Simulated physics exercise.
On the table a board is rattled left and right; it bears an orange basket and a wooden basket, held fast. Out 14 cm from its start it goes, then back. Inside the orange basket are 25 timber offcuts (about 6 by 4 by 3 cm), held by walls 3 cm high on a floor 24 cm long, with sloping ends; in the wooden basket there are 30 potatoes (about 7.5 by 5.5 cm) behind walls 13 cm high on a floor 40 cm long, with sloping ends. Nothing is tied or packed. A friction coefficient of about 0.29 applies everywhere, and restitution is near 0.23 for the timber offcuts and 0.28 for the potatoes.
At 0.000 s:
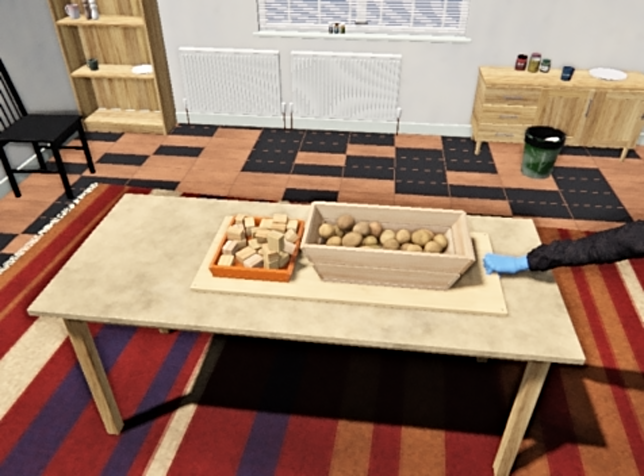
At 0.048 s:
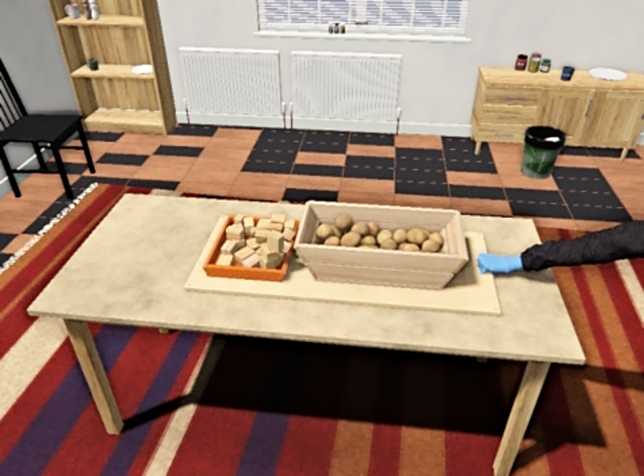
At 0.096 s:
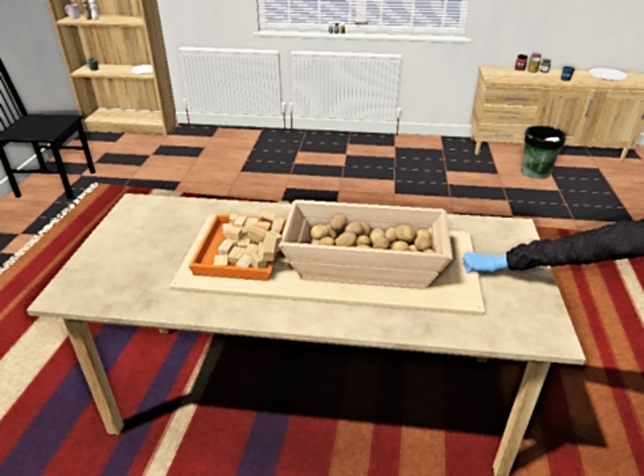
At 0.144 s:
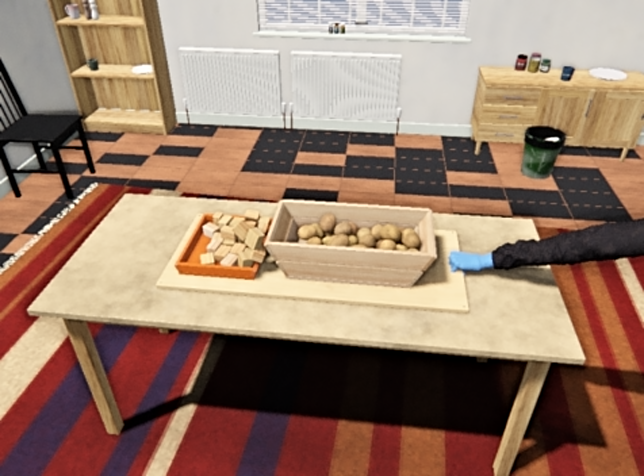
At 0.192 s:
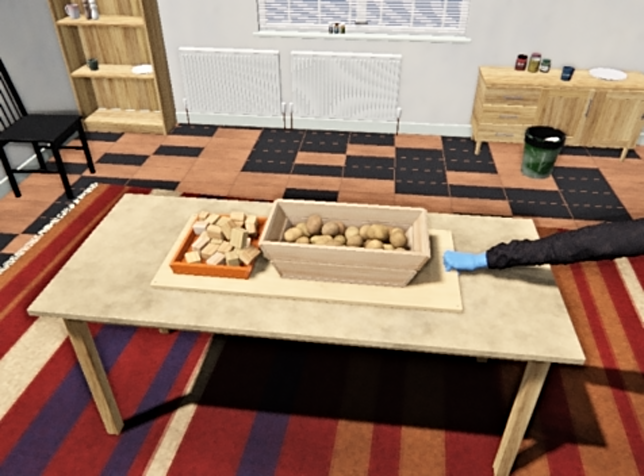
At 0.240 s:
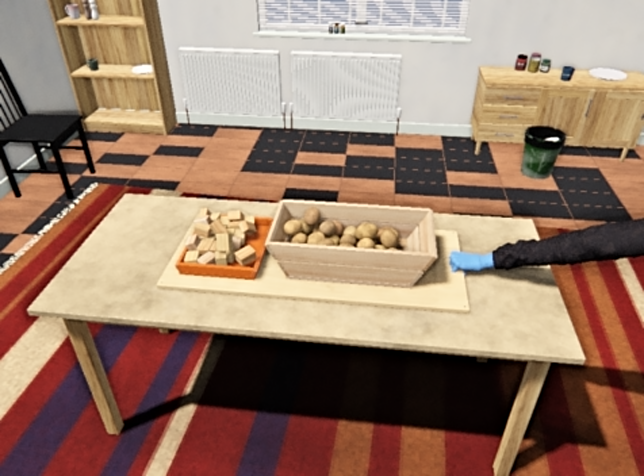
A gloved hand in blue with a dark sleeve reaches in from the right to a pale board on a light wooden table, seen from above at the front, in a room with a striped red rug and checkered floor. On the board sit an orange basket of wooden offcuts and, to its right, a larger wooden basket of potatoes. The hand and loaded board slide left, then shift slightly back right, jostling the offcuts, while the camera stays still.
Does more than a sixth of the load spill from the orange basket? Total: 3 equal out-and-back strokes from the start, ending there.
Yes - ends up losing beyond a sixth.
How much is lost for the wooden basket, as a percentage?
Wooden basket: 0%.
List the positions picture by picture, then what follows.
In the first frame (we follow the rim corner now nearest the camera), orange basket at (288, 272); wooden basket at (472, 257); board 0 cm from its start; nothing out yet.
The second frame shows orange basket at (282, 271); wooden basket at (465, 257); board 2 cm from its start.
The third frame shows orange basket at (267, 270); wooden basket at (449, 256); board 7 cm from its start; 1 out, the lowest offcut at (273, 242).
The fourth frame shows orange basket at (253, 269); wooden basket at (433, 255); board 12 cm from its start.
The fifth frame shows orange basket at (247, 269); wooden basket at (427, 254); board 14 cm from its start.
The sixth frame shows orange basket at (253, 269); wooden basket at (434, 255); board 12 cm from its start; nothing out yet.
After 0.47 s, 4 of 25 out of the orange basket and 0 of 30 out of the wooden basket.
After 0.75 s, 6 of 25 out of the orange basket and 0 of 30 out of the wooden basket.
After 1.14 s, 8 of 25 out of the orange basket and 0 of 30 out of the wooden basket.
When it is over (at 1.65 s), 8 of 25 out of the orange basket and 0 of 30 out of the wooden basket. Asked share, 8 of 25, 32 per cent.
